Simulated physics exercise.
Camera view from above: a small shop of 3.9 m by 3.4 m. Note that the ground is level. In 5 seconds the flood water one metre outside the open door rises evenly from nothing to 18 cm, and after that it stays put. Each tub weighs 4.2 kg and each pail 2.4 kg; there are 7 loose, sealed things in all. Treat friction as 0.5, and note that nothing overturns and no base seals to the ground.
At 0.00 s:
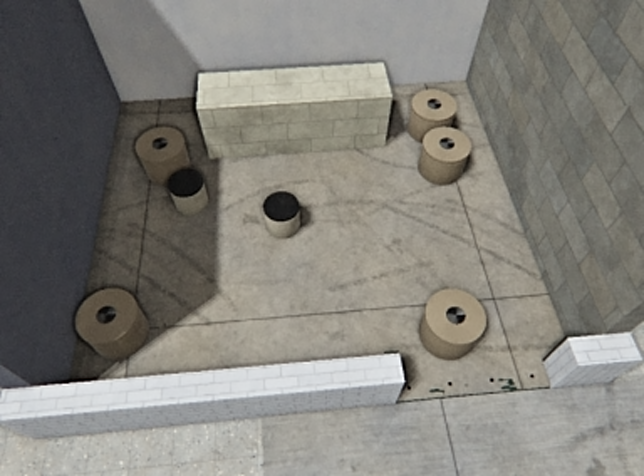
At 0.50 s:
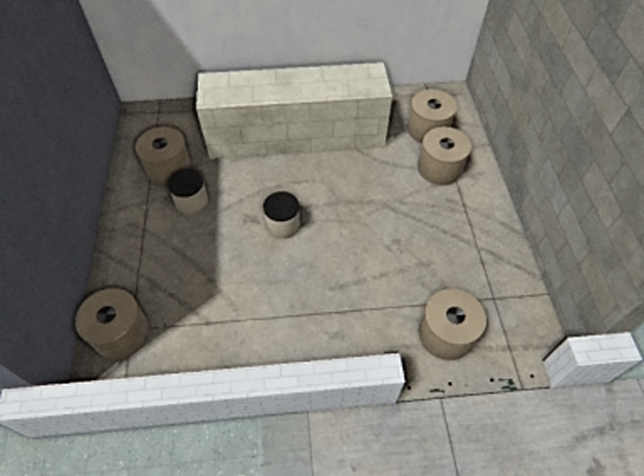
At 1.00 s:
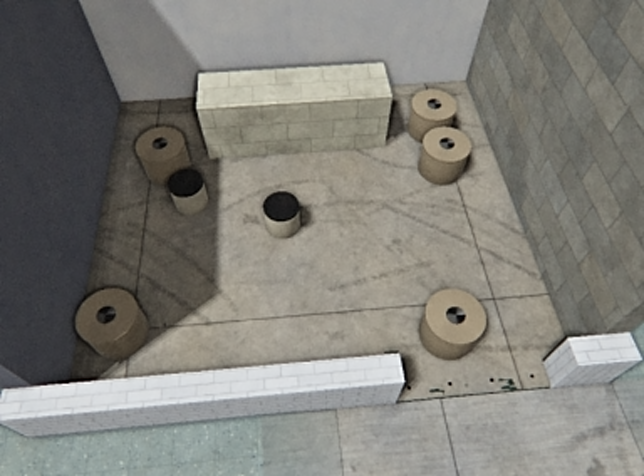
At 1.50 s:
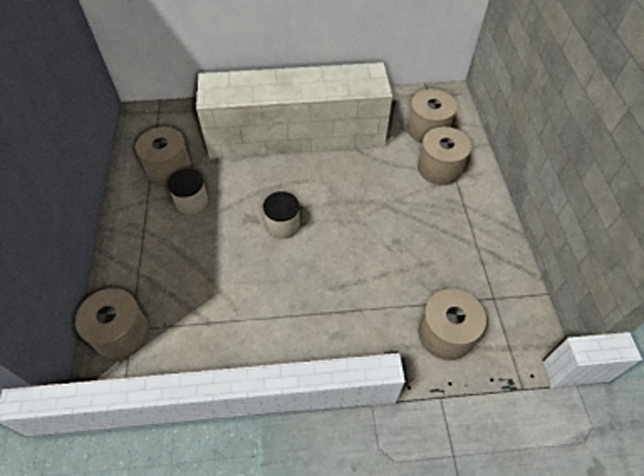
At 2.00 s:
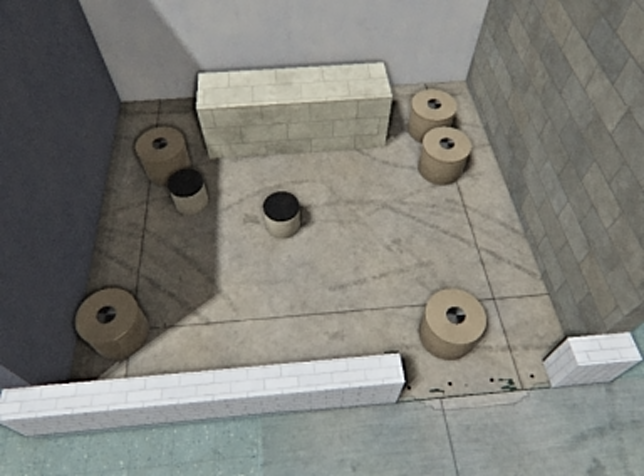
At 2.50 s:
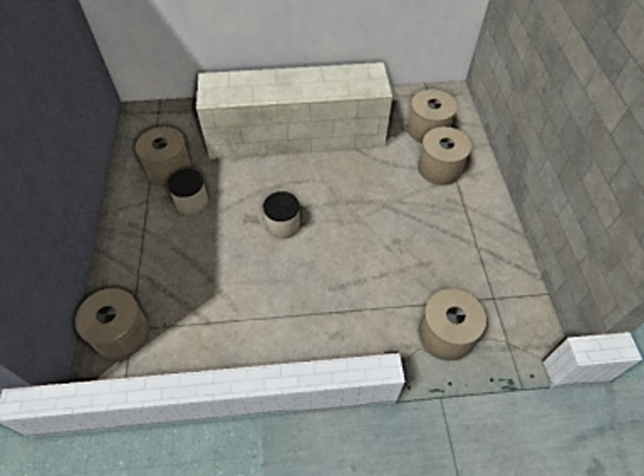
Thin, blue-green water spreads over the pavement outside a small, walled shop, seen from above by a still camera. Five tan cylinders and two smaller, black-topped ones stand motionless on the stained floor, between a cream block counter at the back and a low white wall in front. The water tints the lower left first, extends rightward along the foreground, then edges into the gap in the wall.
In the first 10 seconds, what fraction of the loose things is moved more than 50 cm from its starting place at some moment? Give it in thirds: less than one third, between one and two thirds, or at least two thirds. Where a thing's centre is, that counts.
The fraction is at least two thirds.
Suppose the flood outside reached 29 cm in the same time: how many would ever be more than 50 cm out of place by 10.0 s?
In that case 7 of them.
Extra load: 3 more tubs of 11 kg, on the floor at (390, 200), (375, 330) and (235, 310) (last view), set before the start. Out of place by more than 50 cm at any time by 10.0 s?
So, in the order asked, it's too far, not far enough and not far enough.
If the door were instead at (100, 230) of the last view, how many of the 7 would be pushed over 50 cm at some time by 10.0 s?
5.
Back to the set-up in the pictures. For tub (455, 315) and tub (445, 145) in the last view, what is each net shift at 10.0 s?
300 cm, 50 cm.
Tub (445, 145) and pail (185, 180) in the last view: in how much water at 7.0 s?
Around 8 cm and 3 cm.
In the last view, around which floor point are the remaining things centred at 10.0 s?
Close to pixel (188, 214).
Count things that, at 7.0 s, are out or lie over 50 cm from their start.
By then 3.
After 3.5 s 0 of 7 are over 50 cm from their spots; 0 afloat.
After 4.5 s 1 of 7 are over 50 cm from their spots; 0 afloat.
After 7.0 s 3 of 7 are over 50 cm from their spots; 4 afloat.
After 10.0 s 4 of 7 are over 50 cm from their spots, and 5 have been at some point; 7 afloat.
